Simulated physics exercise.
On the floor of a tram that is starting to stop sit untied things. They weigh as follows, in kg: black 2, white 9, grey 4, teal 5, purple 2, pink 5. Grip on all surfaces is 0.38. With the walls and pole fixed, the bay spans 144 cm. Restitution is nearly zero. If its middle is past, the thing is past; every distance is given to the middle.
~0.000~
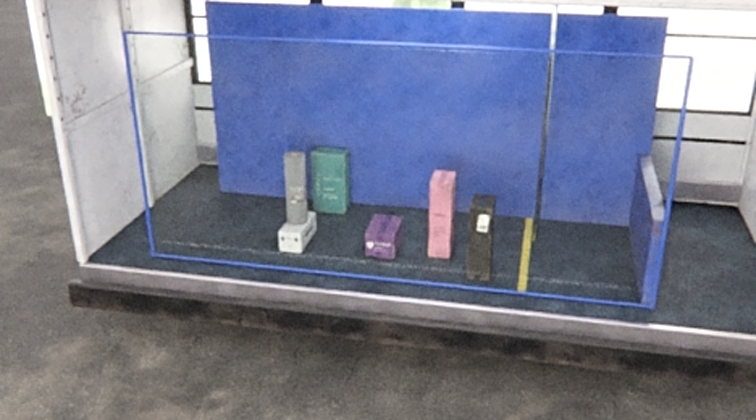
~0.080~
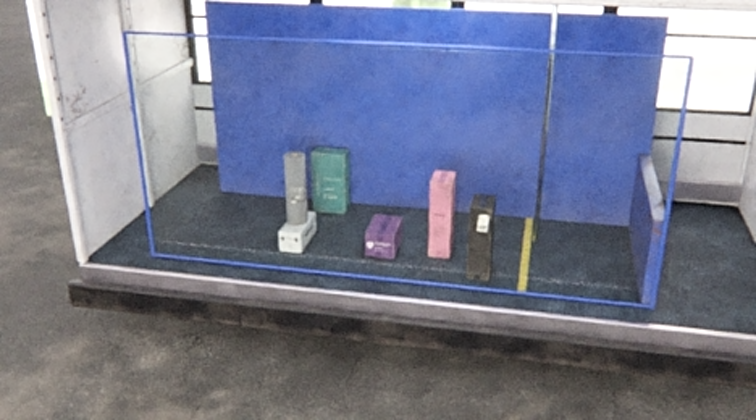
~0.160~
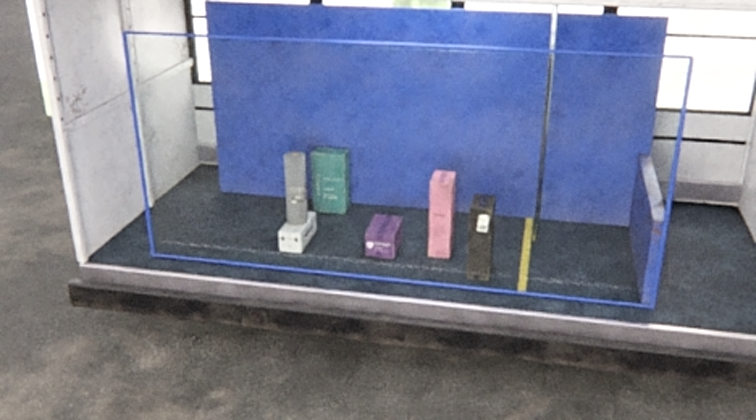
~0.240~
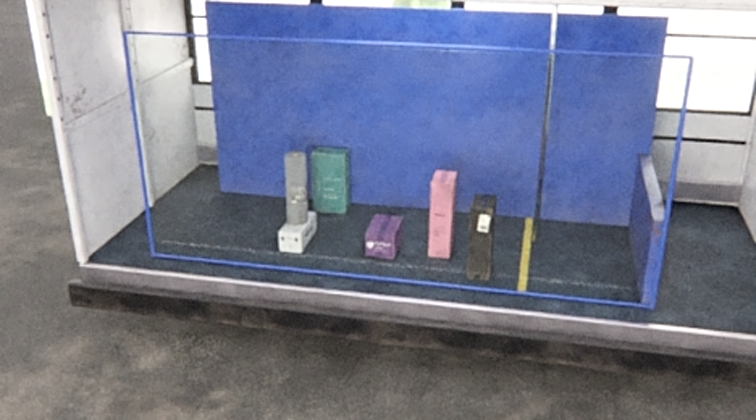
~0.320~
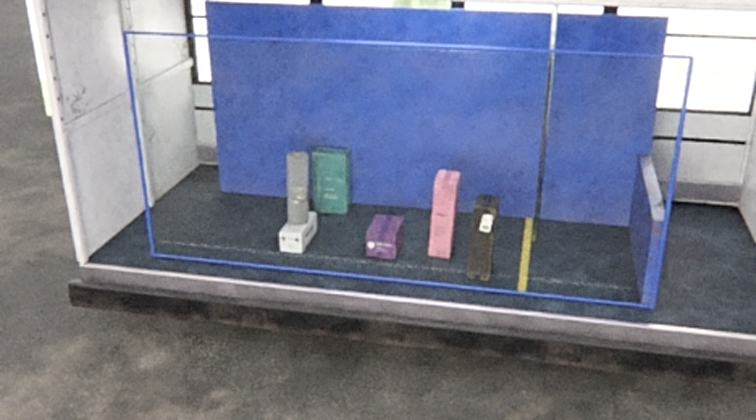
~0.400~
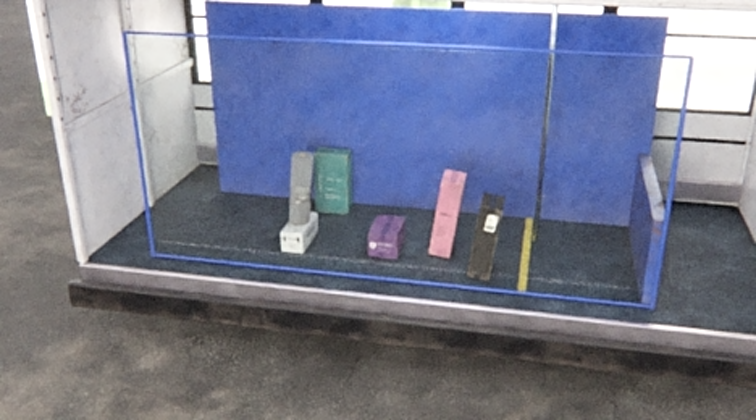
Several small boxes stand still at first on a dark floor bay outlined in blue, seen from slightly above by a fixed camera, with a blue panel behind. A grey box on a white base and a teal box stand left, a low purple carton centre, and pink and black boxes right, near a yellow line. Late on, the grey, pink and black boxes lean slightly rightward.
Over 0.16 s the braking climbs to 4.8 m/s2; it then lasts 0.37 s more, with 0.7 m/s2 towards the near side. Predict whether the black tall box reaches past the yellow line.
Honestly, it carries over the line.
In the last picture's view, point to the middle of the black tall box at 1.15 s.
It would be at about (543, 268) then.
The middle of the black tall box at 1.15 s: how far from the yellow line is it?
Past it by around 15 cm.
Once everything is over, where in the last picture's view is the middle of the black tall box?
In the last picture it sits at about pixel (543, 268).
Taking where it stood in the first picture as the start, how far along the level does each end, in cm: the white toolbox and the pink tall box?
For the white toolbox it is 10, for the pink tall box it is 60.
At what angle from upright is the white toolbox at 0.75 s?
It is tilted some 0°.
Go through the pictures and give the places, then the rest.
In the first frame, black tall box (481, 237), purple carton (384, 236), teal tall box (331, 180), yellow line (522, 286).
In the second frame, black tall box (481, 237), purple carton (384, 236), teal tall box (331, 180).
In the third frame, black tall box (481, 237), purple carton (384, 236), teal tall box (331, 180).
In the fourth frame, black tall box (481, 237), purple carton (384, 236), teal tall box (331, 180).
In the fifth frame, black tall box (483, 236), purple carton (385, 236), teal tall box (332, 181).
In the sixth frame, black tall box (486, 236), purple carton (387, 237), teal tall box (333, 181), yellow line (522, 286).
After 0.75 s the black tall box is 2 cm past the yellow line, tilted 70°, near (527, 256) in the last picture's view.
After 1.15 s the black tall box is 15 cm past the yellow line, tilted 90°, near (543, 268) in the last picture's view; the purple carton 102 cm short of the yellow line, tilted 0°.
After 1.65 s the black tall box is 15 cm past the yellow line, tilted 90°, near (543, 268) in the last picture's view.
After 2.5 s, black tall box crosses the yellow line; white toolbox stops short of the yellow line; teal tall box stops short of the yellow line; purple carton stops short of the yellow line; pink tall box stops short of the yellow line.
